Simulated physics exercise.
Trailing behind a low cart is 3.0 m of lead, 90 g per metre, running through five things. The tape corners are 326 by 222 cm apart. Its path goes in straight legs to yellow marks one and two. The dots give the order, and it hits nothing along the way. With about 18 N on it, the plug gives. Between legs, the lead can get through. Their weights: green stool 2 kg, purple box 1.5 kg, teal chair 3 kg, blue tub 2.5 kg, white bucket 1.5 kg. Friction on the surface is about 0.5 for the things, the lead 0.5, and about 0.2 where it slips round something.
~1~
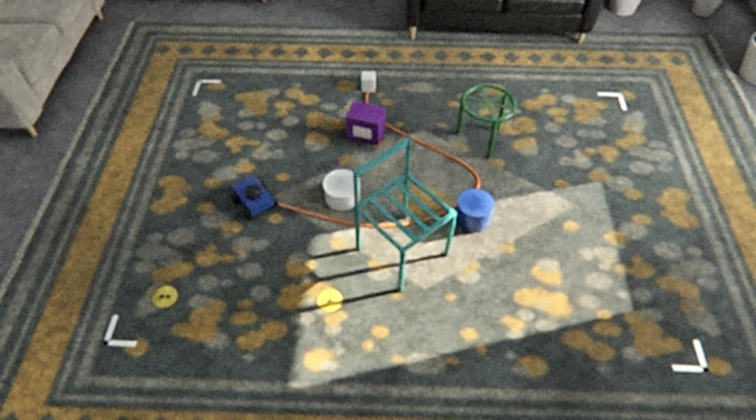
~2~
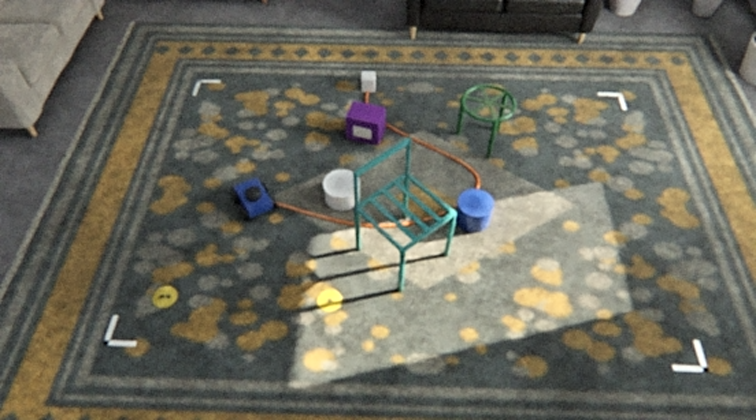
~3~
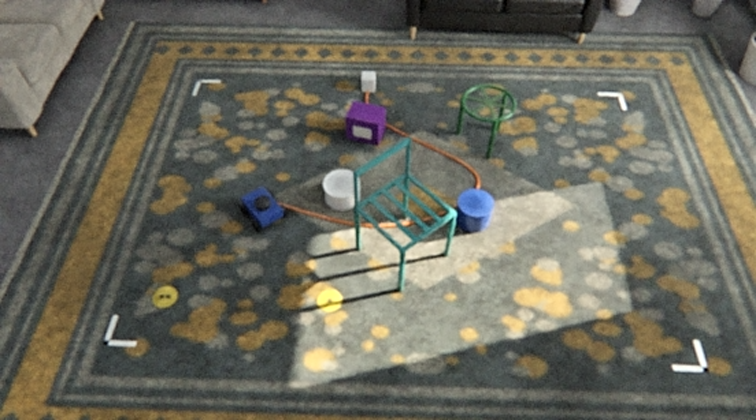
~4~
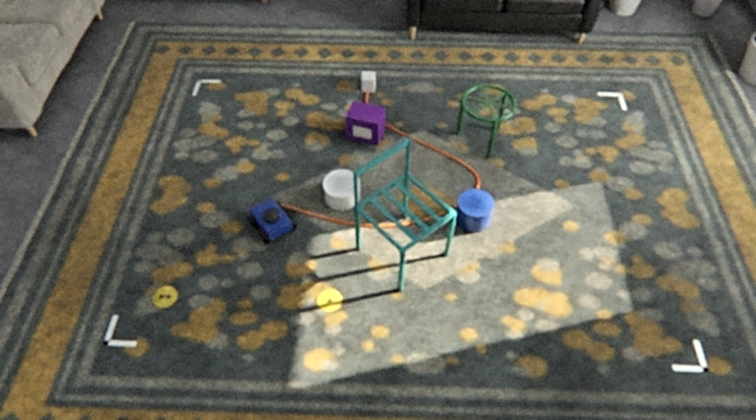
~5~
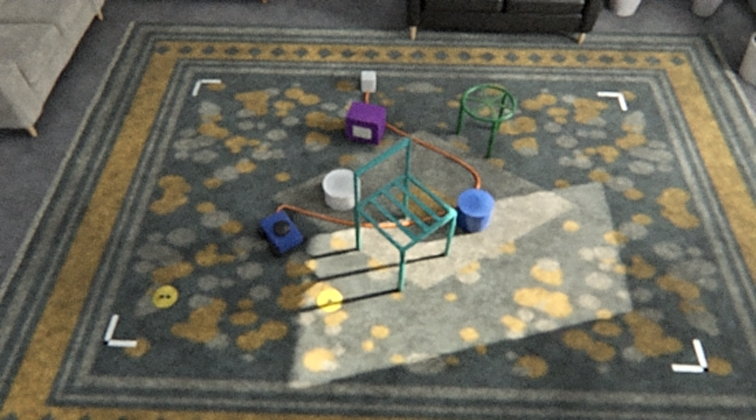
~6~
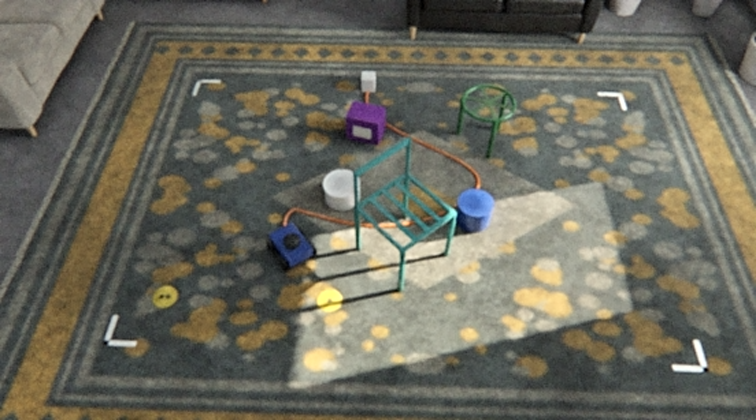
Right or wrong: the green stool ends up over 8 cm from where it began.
Wrong.
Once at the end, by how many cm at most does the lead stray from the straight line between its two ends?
The lead ends up bowing about 90 cm off the straight line.
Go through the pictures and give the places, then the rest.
The first picture shows shows, green stool (489, 102); marks (330, 301) (165, 297); lead runs through (294, 209); cart (252, 198).
In the second picture, shows, lead runs through (294, 209); cart (252, 199).
The third picture shows shows, cart (260, 209).
The fourth picture shows shows, cart (269, 220).
The fifth picture shows shows, cart (279, 232).
The sixth picture shows shows, green stool (489, 102); lead runs through (294, 210); cart (288, 245).
Next, cart at (321, 288), lead slack at the fixed end; nothing else has moved.
Then, cart at (281, 298), lead slack at the fixed end; nothing else has moved.
After that, cart at (216, 297), lead slack at the fixed end; nothing else has moved.
Later, cart at (165, 296), lead slack at the fixed end; nothing else has moved.
At the end, cart at (166, 296), lead slack at the fixed end; green stool 0 cm off its start at (489, 102).
